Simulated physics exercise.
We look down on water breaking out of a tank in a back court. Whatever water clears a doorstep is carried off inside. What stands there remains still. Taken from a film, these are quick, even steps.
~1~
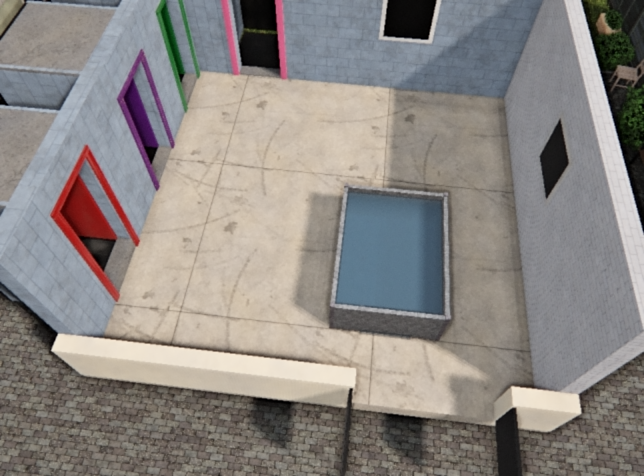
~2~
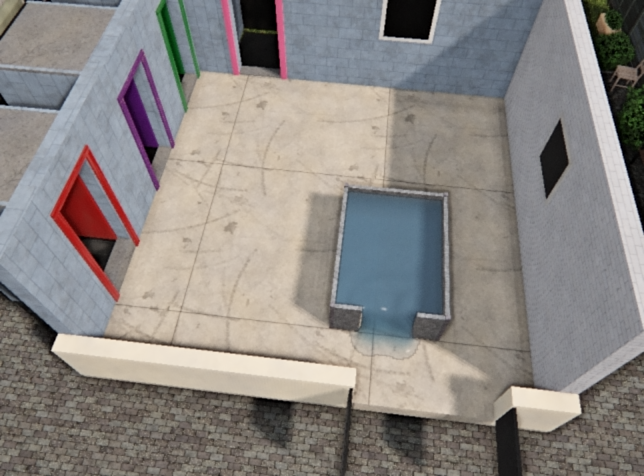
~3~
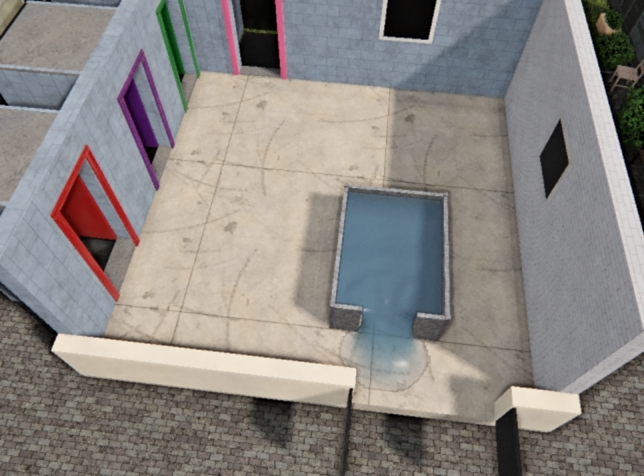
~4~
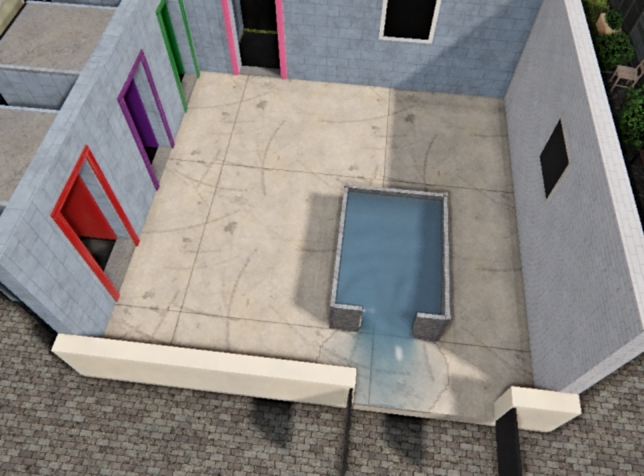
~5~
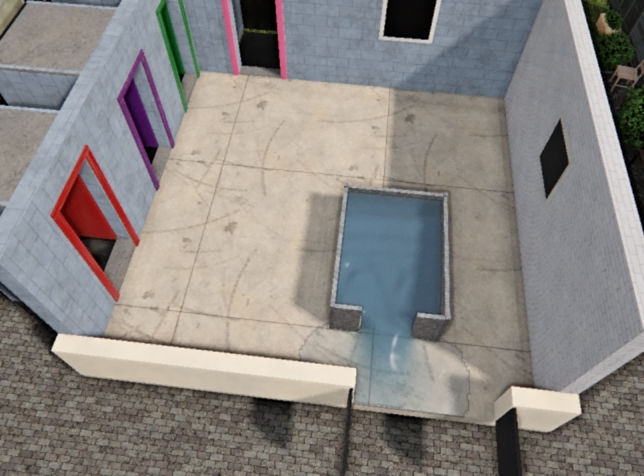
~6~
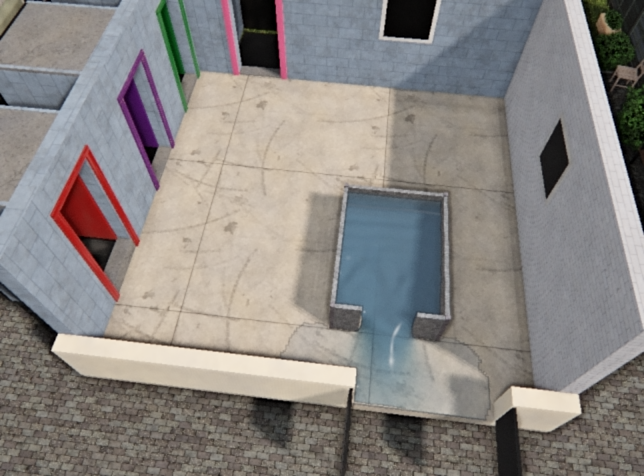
To begin with, a rectangular tank of still blue water stands in a walled court with red, purple, green and pink door surrounds. A gap opens in its near wall and water pours out, spreading across the pale paving toward the viewer and widening left and right near the low cream wall.
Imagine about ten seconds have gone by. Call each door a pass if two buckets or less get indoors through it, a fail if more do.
Purple door: Pass, red door: Pass, green door: Pass, pink door: Pass.
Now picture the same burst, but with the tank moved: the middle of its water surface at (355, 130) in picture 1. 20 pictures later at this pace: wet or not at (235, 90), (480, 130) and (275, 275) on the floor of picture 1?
In the order asked: Not reached, not reached, reached by the flood.
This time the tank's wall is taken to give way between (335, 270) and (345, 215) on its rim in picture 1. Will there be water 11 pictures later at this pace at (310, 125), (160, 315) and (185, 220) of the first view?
In the order you gave them, I get still bare, drenched, drenched.
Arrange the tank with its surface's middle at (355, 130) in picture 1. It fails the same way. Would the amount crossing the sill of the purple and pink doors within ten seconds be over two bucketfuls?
In short: The purple door is under, the pink door is under.
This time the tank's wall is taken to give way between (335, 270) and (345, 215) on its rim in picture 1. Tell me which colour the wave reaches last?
Pink one.
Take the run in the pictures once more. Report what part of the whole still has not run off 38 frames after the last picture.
I'd estimate close to 44 per cent.
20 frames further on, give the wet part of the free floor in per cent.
I'd put it at roughly 20 per cent.
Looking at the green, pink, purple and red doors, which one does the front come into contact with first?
Looks like the one in red.
A moment on, water covers 10 % of the floor; the purple door not reached, the red door not reached, the green door not reached, the pink door not reached.
Next, water covers 15 % of the floor; the purple door not reached, the red door not reached, the green door not reached, the pink door not reached.
Then, water covers 20 % of the floor; the purple door not reached, the red door wet at the sill, nothing in, the green door not reached, the pink door not reached.
Later, water covers 25 % of the floor; the purple door wet at the sill, nothing in, the red door wet at the sill, nothing in, the green door not reached, the pink door not reached.
In the end, water covers 40 % of the floor; the purple door wet at the sill, nothing in, the red door wet at the sill, nothing in, the green door not reached, the pink door not reached.
